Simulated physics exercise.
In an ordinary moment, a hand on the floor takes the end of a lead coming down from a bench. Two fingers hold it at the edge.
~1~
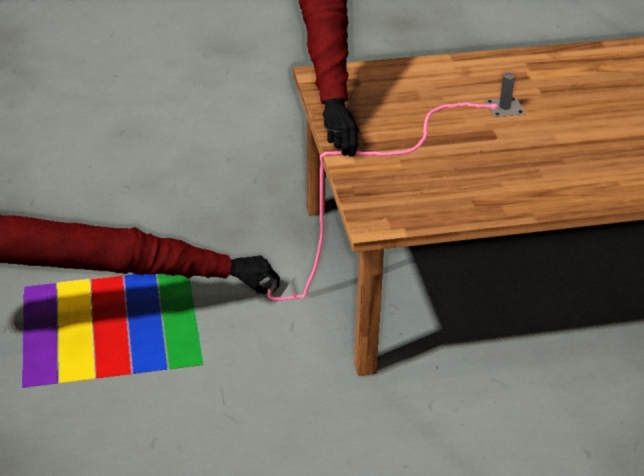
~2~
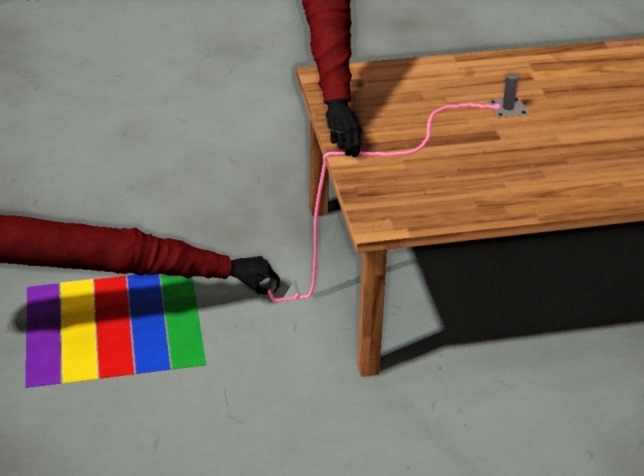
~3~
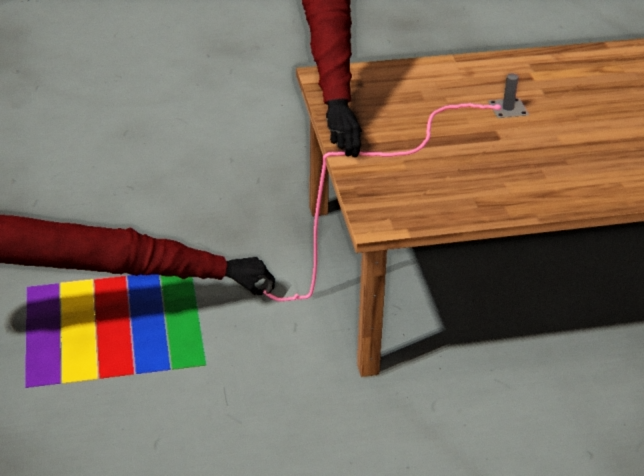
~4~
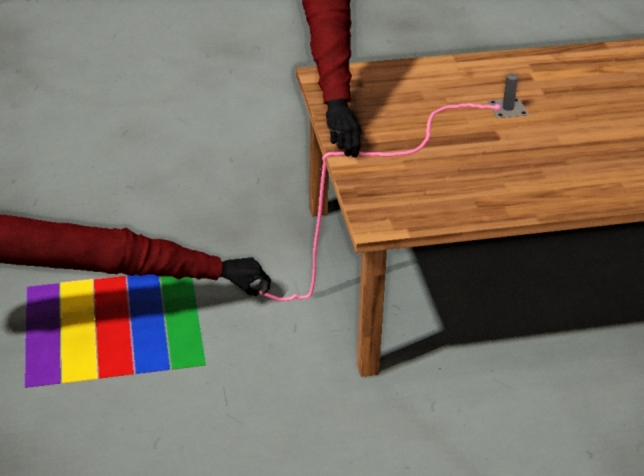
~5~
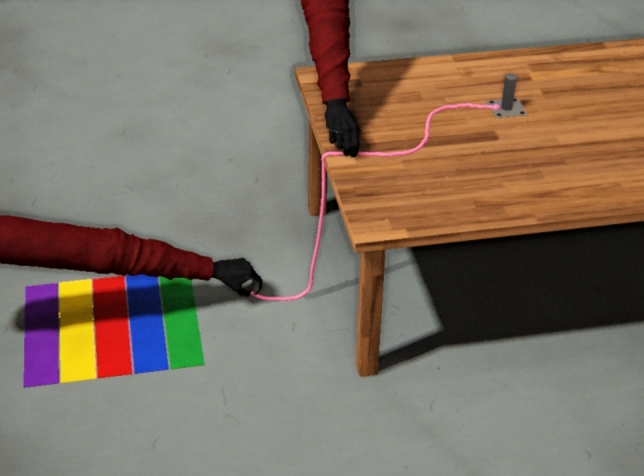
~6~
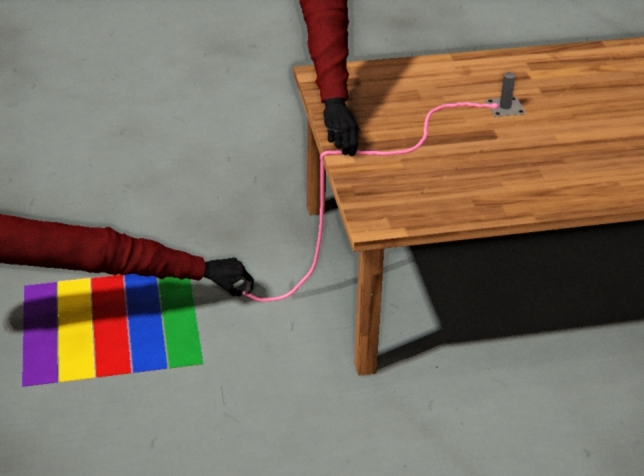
A gloved hand near the floor slowly draws the pink cord's end slightly left.
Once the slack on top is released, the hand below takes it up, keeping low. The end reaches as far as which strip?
As far as the red strip.
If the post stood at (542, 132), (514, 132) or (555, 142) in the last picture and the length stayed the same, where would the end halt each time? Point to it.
Try 1 about (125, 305), try 2 about (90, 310), try 3 about (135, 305).
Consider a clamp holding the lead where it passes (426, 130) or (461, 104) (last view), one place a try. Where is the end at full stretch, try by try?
Roughly (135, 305) and (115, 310).
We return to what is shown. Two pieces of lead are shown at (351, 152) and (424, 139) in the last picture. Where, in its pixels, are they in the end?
The first at (311, 159), the second at (387, 133).
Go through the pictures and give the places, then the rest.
End (269, 290); green (184, 348); blue (148, 353); red (113, 357); yellow (76, 361); purple (40, 366), in the first frame.
End (269, 291); lead through (466, 106) (429, 130) (383, 155) (323, 174) (315, 231) (313, 288), in the second frame.
End (265, 292), in the third frame.
End (260, 292); lead through (466, 106) (429, 130) (383, 155) (324, 174) (318, 231) (312, 288), in the fourth frame.
End (252, 293), in the fifth frame.
End (243, 293); lead through (463, 105) (426, 129) (380, 154) (322, 172) (321, 230) (300, 284), in the sixth frame.
Soon after, end near (174, 301); over green.
After that, end near (131, 306); over blue.
At the stop, end near (106, 308); over red. It gets as far as the red strip.
